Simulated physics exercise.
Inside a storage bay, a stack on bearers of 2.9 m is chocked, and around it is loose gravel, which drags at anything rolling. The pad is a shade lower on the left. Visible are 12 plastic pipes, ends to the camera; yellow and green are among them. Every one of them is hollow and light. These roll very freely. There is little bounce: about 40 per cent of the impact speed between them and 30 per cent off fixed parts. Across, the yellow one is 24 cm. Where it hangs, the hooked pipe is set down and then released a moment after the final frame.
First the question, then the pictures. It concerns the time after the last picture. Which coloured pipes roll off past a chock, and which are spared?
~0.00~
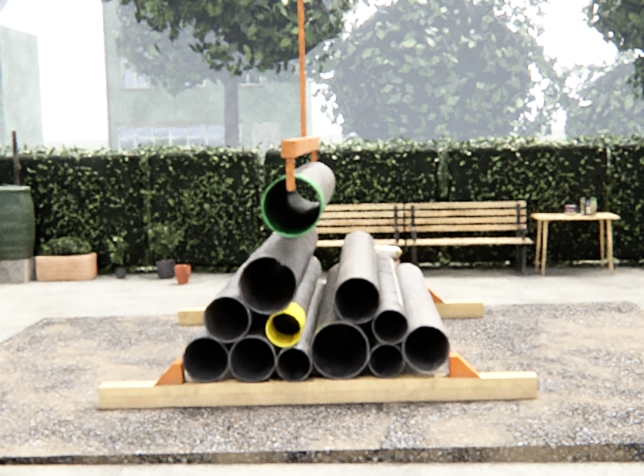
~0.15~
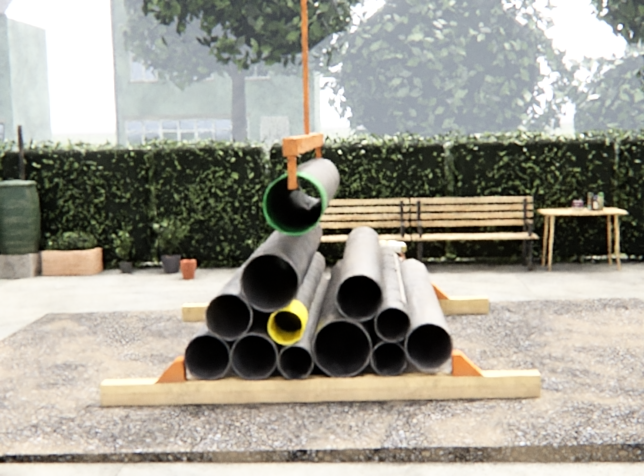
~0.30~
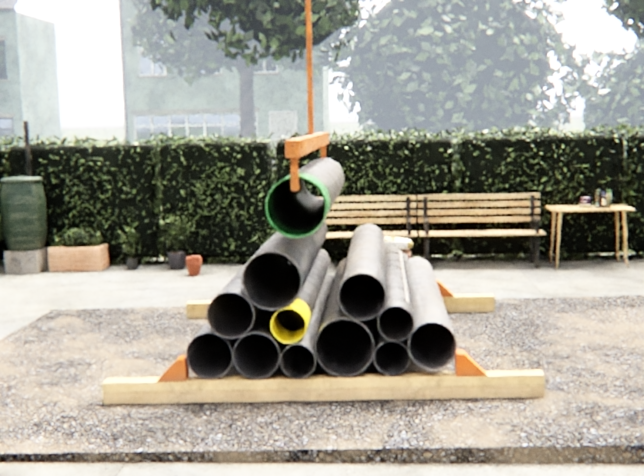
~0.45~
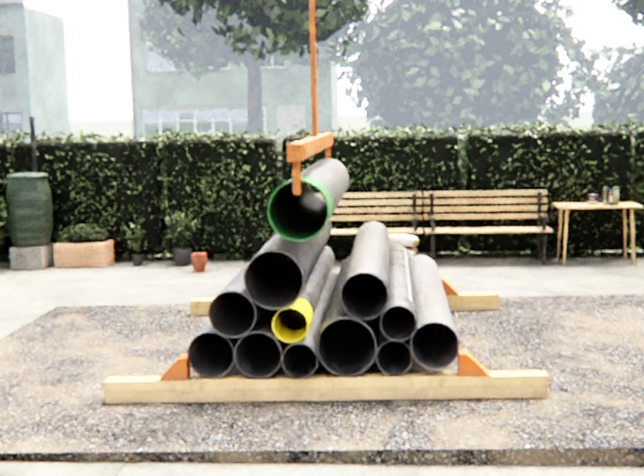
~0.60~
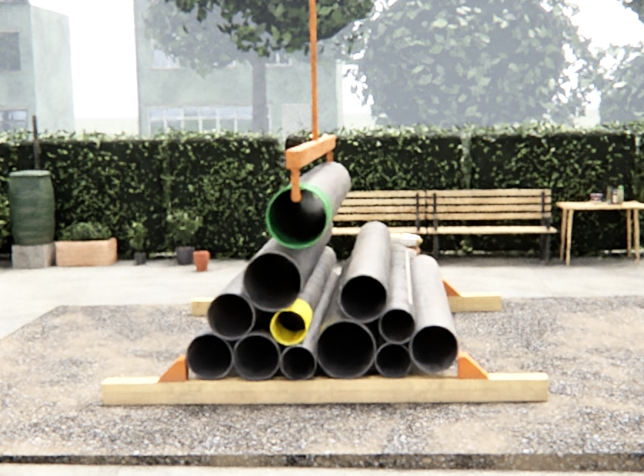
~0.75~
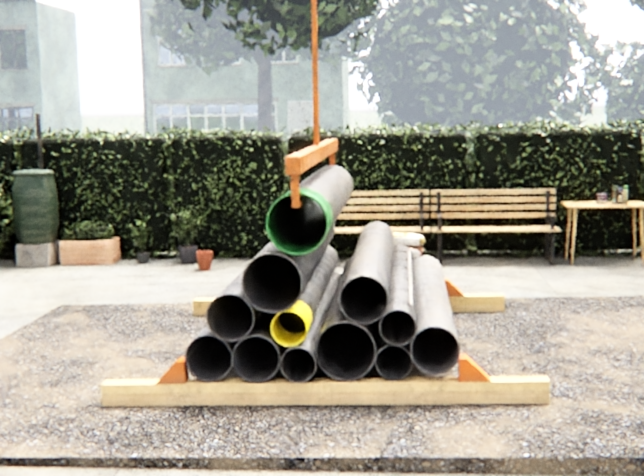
Once it settles, the yellow one is kept back while the green one is kept back.
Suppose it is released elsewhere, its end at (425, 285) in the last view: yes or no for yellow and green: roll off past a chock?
In that case, yellow: No; green: Yes.
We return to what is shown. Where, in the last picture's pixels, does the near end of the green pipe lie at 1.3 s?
Estimated pixel position: About (325, 257).
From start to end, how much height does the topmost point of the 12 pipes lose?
It sits roughly 35 cm lower at the end.
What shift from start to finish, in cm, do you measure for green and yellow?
Estimates - green near 40, yellow near 0.
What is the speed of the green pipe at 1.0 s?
Its speed is roughly 0.7 m/s.
Then, 1.0 s in, yellow is up on others, 70 cm inside the left chock; green is up on others, 85 cm inside the left chock, rolling right; 0 past a chock so far.
Then, 1.3 s in, green is up on others, 85 cm inside the right chock; still the same for yellow; 0 past a chock so far.
In the end (1.5 s), yellow is up on others, 70 cm inside the left chock; green is up on others, 85 cm inside the right chock; 0 past a chock so far.
